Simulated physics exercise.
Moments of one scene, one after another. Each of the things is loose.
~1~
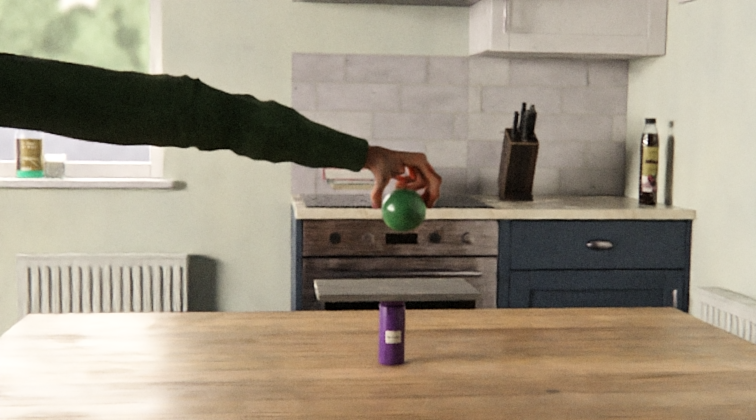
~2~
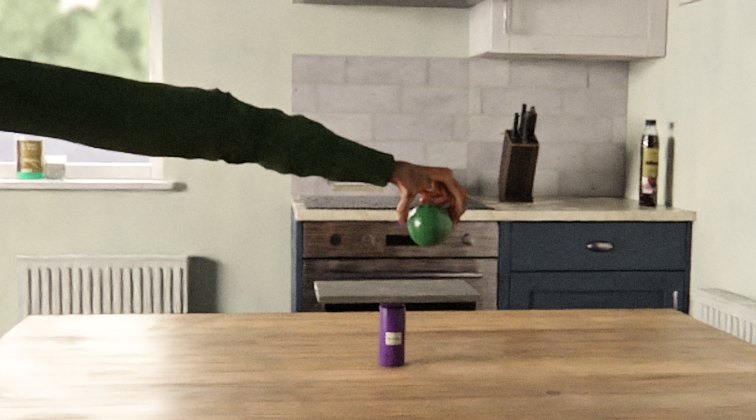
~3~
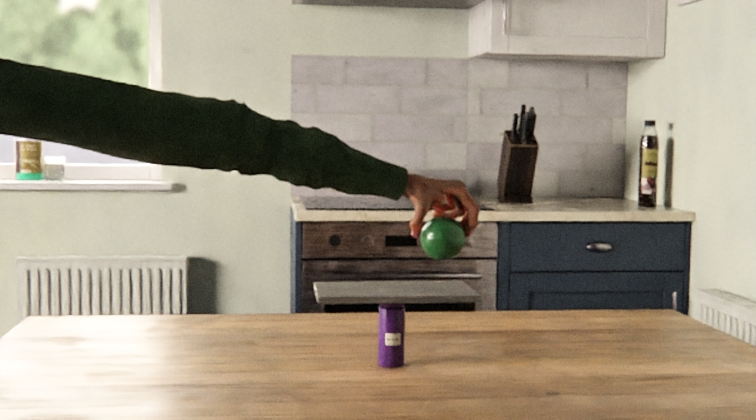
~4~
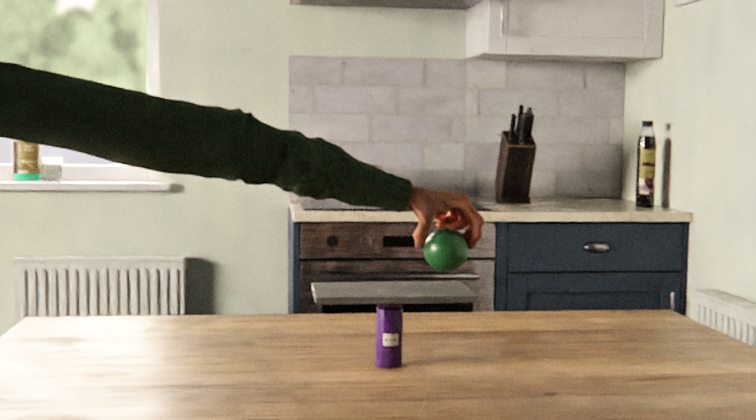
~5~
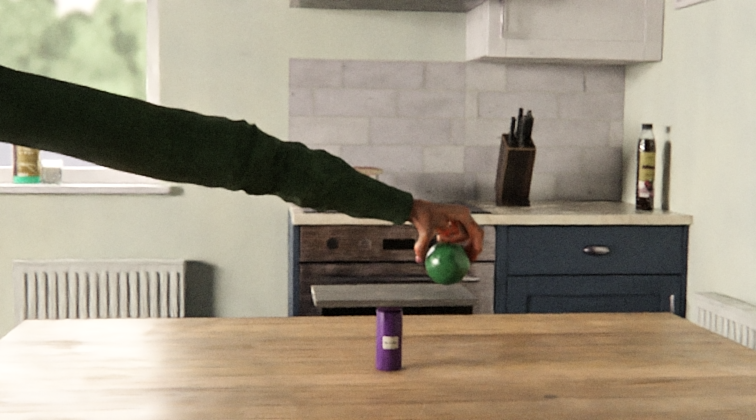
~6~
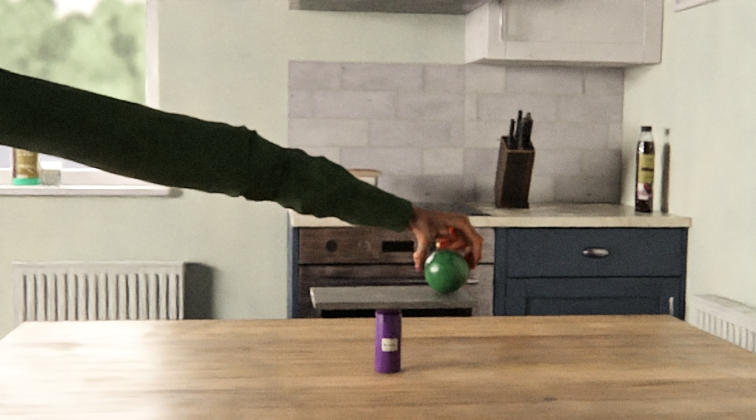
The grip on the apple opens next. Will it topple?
Something drops or tips.
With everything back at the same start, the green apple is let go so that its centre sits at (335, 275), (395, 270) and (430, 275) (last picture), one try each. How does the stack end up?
The first time it collapses, the second time it stays standing, and the third time it collapses.
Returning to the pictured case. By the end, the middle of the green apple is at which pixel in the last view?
Around (487, 347).
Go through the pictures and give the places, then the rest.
The first frame shows coming down; green apple (404, 210); grey board (395, 289).
The second frame shows coming down; green apple (430, 225); grey board (395, 291).
The third frame shows coming down; green apple (443, 238); grey board (394, 291).
The fourth frame shows coming down; green apple (446, 250); grey board (392, 292).
The fifth frame shows coming down; green apple (447, 263); grey board (392, 295).
The sixth frame shows set down, still held; green apple (446, 271); grey board (391, 297).
Then, 0.30 s on from there, green apple now fallen; grey board turned 51° from how it was put.
Then, 0.70 s on from there, grey board on its side.
Then, 1.10 s on from there, grey board now fallen.
Then, 1.90 s on from there, things are still on the move.
In the end, fallen, grey board and green apple; purple shaker unmoved. At the end, from the last picture's camera, green apple near (487, 347). The stack comes apart.
